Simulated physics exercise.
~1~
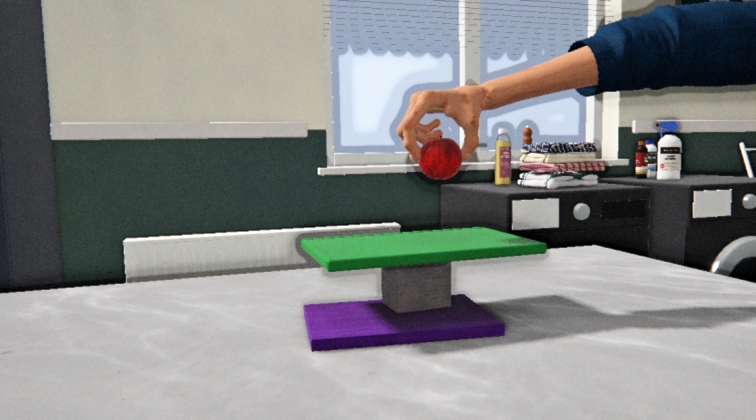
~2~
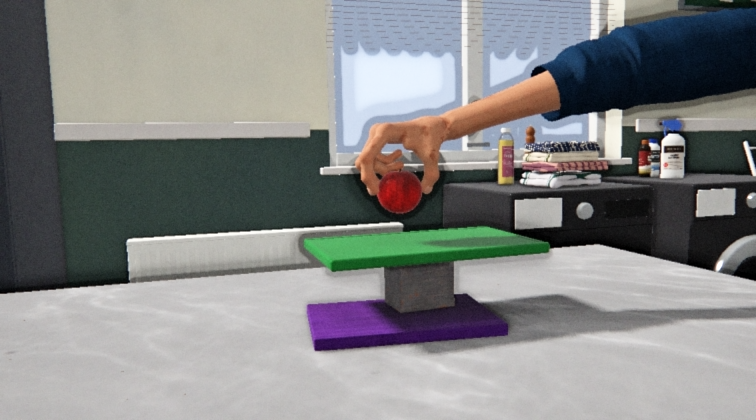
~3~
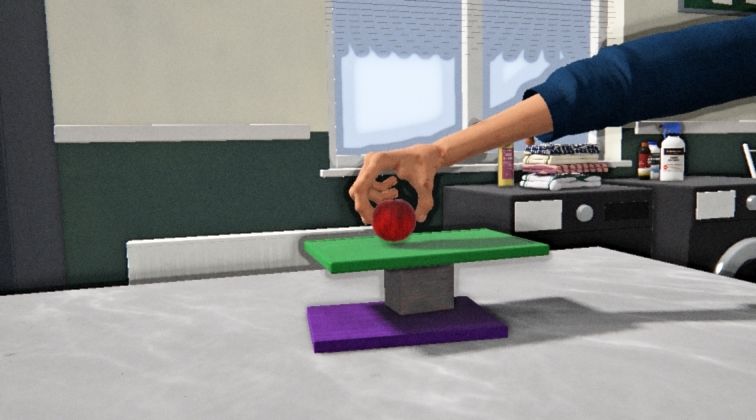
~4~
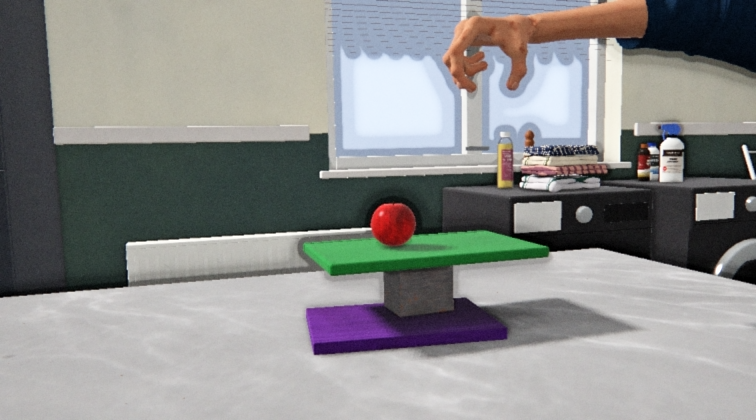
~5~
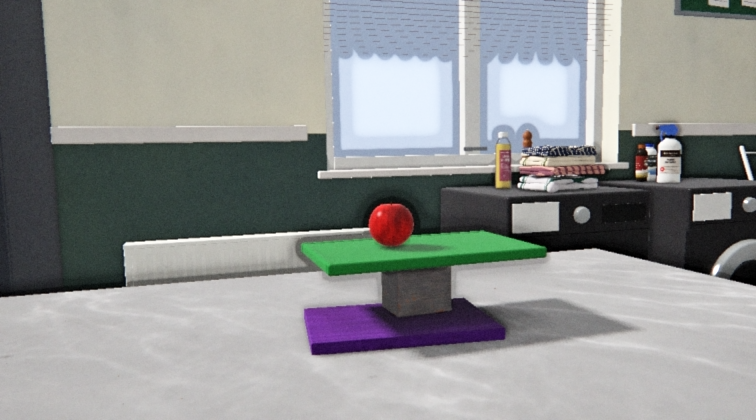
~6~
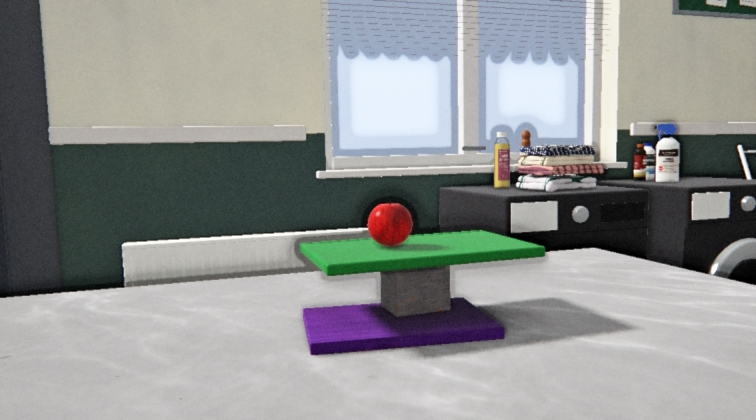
A pale, marbled tabletop in a room with dark green lower walls and a window is seen from slightly above by a gently swaying camera. On it, a purple board supports a grey block, and a green tray rests across the top, with bottles and folded cloths on a dark unit behind. A hand in a dark blue sleeve holds a red apple above the tray, then moves it left and down. The hand sets the apple left of the block, lets go and withdraws out of view. The apple stays put, and the pile stands balanced and still.
